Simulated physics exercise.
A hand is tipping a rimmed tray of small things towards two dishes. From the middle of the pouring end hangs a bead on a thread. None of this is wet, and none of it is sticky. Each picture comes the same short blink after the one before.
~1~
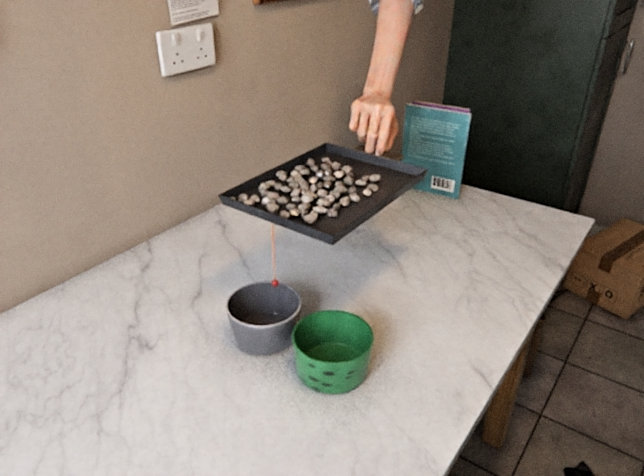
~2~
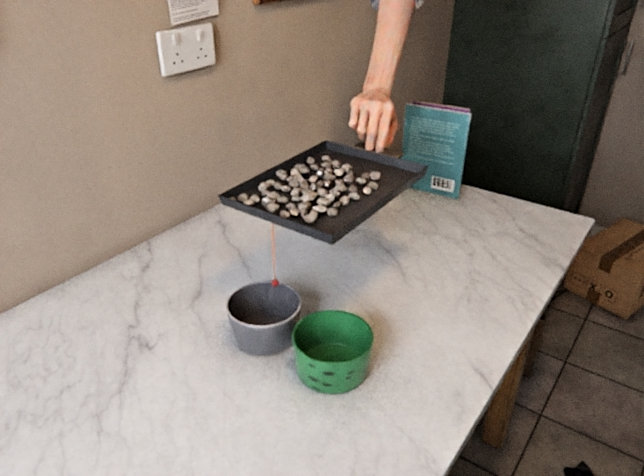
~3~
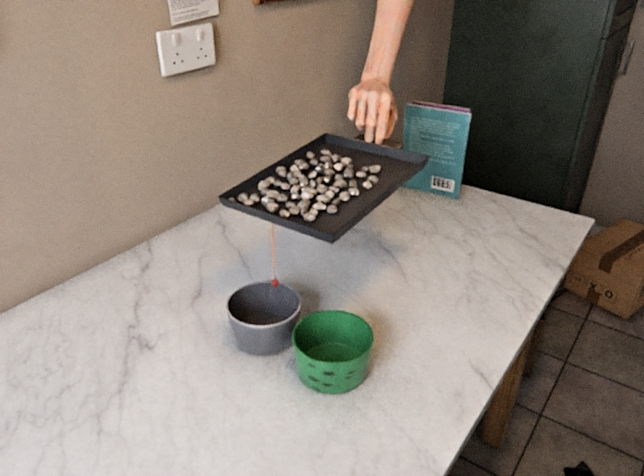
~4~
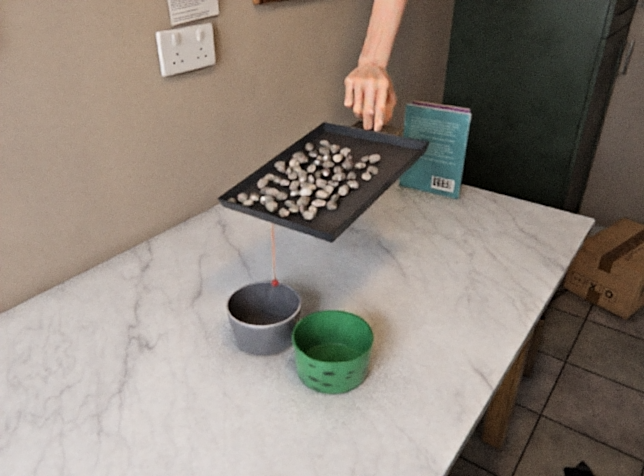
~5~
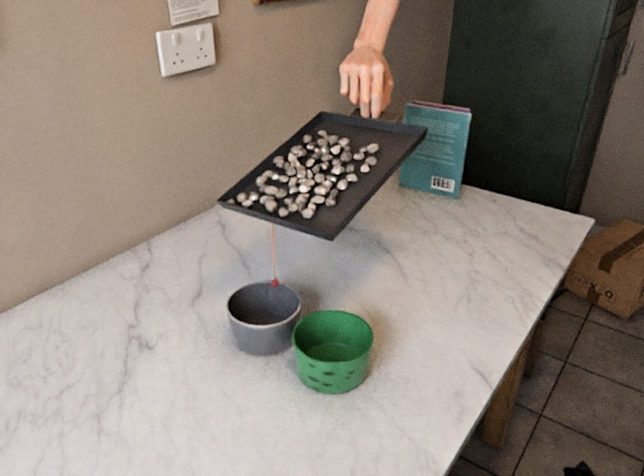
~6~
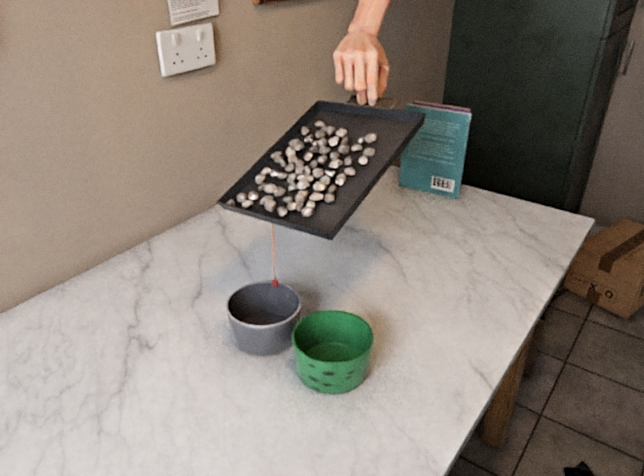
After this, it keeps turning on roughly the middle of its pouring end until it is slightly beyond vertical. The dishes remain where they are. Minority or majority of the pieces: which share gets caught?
Minority.
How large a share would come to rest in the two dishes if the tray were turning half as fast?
Some 30 per cent.
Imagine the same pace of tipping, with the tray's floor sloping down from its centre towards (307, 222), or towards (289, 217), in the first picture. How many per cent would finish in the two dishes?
The first try gives close to 80 per cent, the second close to 70 per cent.
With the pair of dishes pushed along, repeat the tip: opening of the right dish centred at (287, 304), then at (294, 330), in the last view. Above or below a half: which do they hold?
A majority, then a majority.
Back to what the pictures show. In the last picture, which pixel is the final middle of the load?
I'd put the middle somewhere around (227, 323).
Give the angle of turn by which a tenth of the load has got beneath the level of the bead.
It's turned some 85 degrees by then.
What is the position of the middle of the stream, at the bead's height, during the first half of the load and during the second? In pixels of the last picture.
The first part passes (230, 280); everything after passes (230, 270).
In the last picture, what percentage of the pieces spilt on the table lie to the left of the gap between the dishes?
About 100 per cent.
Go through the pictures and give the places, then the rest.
Corners of the pouring end at (222, 194) and (333, 234), level; middle of the load at (314, 188), bits of gravel; left dish at (240, 335); right dish at (309, 372); bead on its thread at (275, 283), in the first picture.
Corners of the pouring end at (222, 195) and (332, 234), level; middle of the load at (314, 187), in the second picture.
Corners of the pouring end at (221, 196) and (332, 233), tipped barely, lowest at the left corner; middle of the load at (313, 184), in the third picture.
Corners of the pouring end at (221, 197) and (331, 232), tipped a little, lowest at the left corner; middle of the load at (312, 179), in the fourth picture.
Corners of the pouring end at (220, 199) and (330, 232), tipped clearly, lowest at the left corner; middle of the load at (310, 174), in the fifth picture.
Corners of the pouring end at (220, 201) and (329, 231), tipped clearly, lowest at the left corner; middle of the load at (308, 170); left dish at (240, 335); right dish at (309, 372), in the sixth picture.
Soon, tray tipped steeply; all on the tray.
A while on, tray tipped past a quarter turn; about a quarter on the tray; about a quarter in the left dish; about half outside both; a small part in the air.
Towards the end, tray tipped past a quarter turn; about a third in the left dish; about two thirds outside both.
Finally, tray tipped past a quarter turn; none in the right dish; about a third in the left dish; about two thirds outside both.
